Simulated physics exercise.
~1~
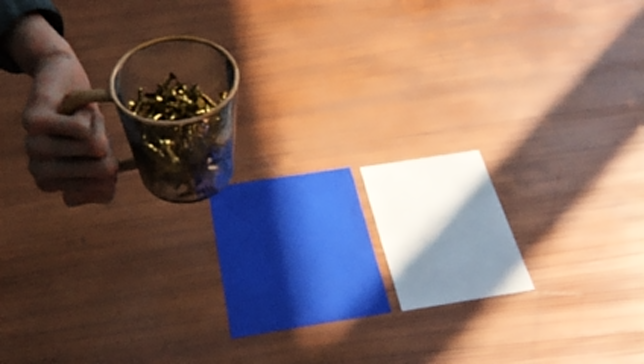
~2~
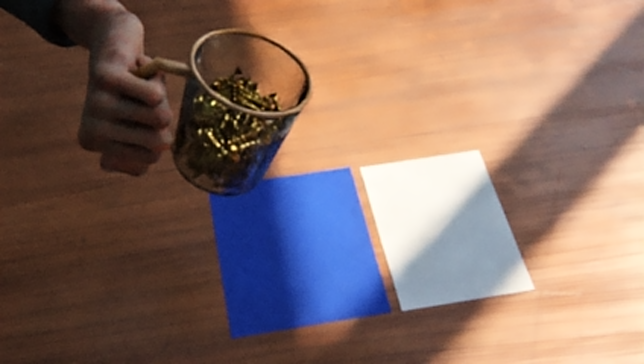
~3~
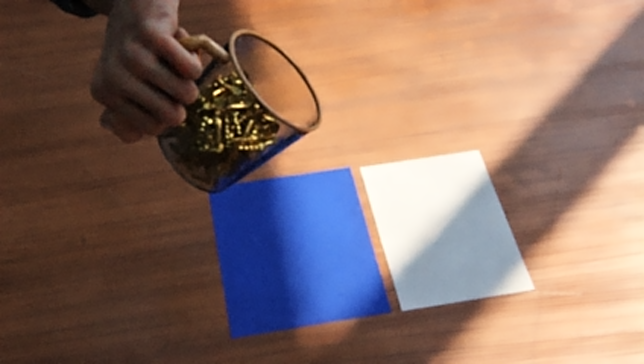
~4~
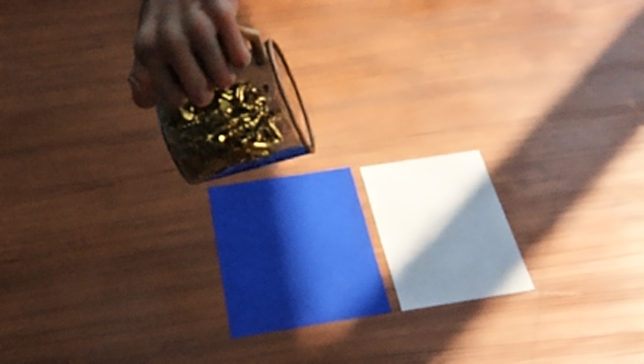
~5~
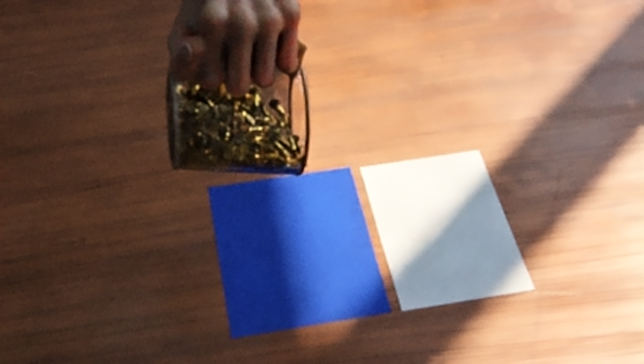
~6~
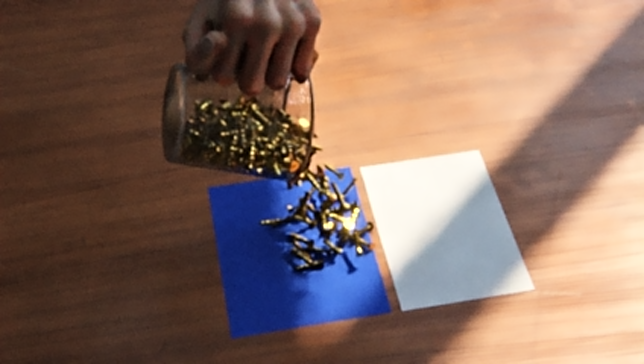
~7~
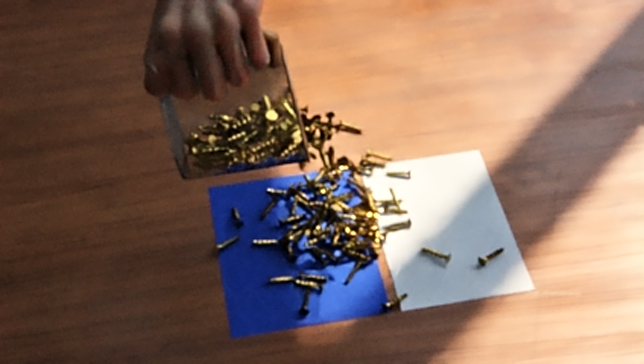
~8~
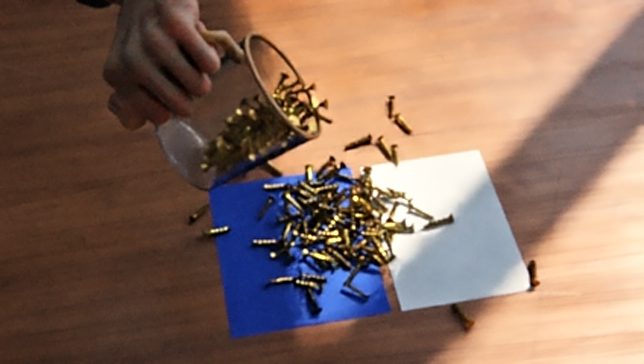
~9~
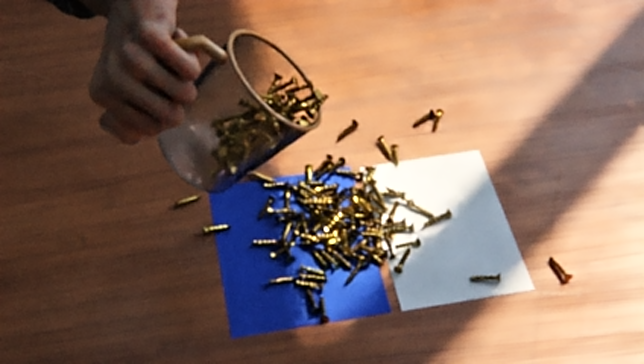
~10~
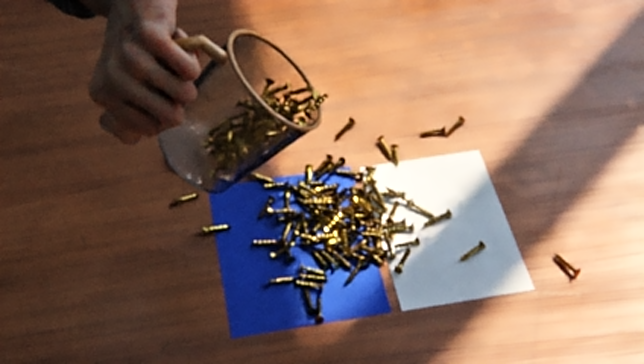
On a wooden table, a hand tips a clear cup, spilling brass-coloured screws over blue and white mats, then holds it leaning, partly full.
